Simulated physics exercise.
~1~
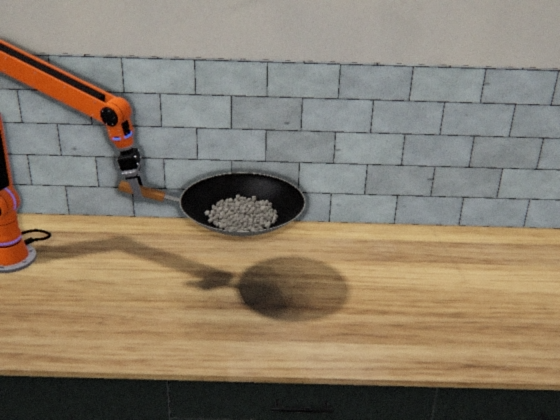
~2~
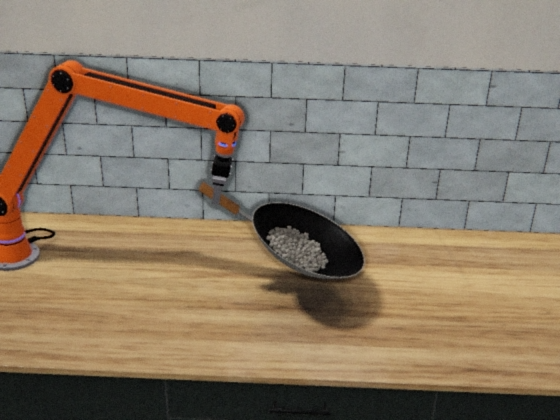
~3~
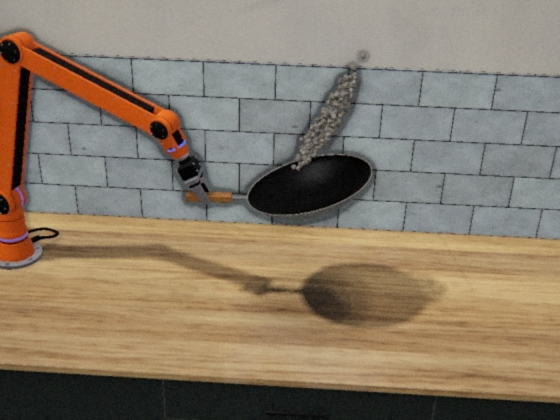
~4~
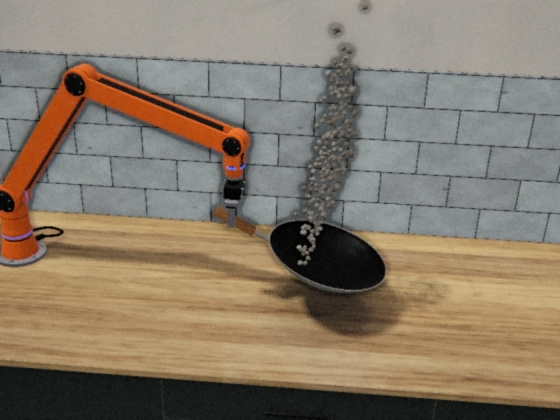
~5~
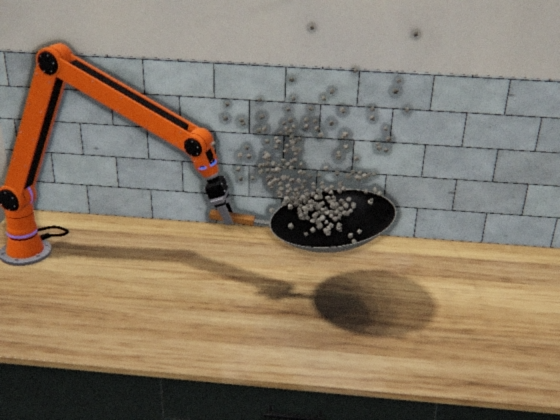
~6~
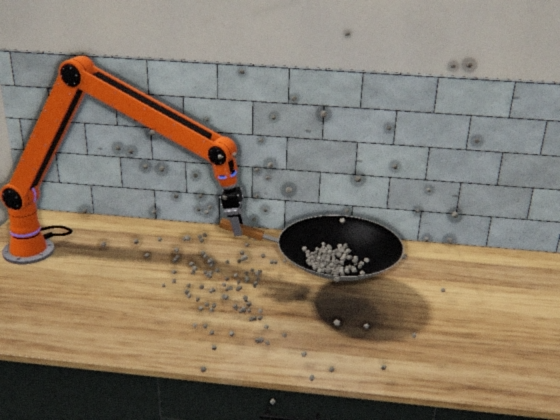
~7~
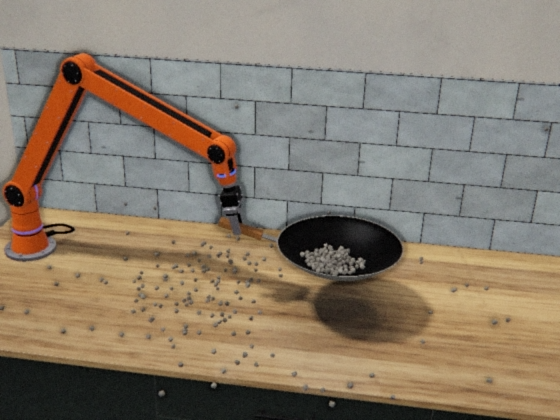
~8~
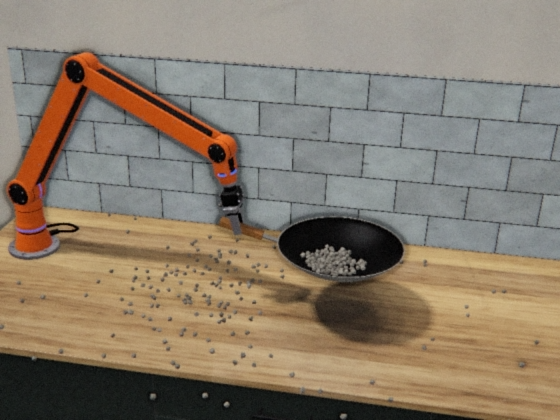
Orange robot arm tossing small grey pebbles from a black wok, catching some while the rest scatter across a wooden counter.
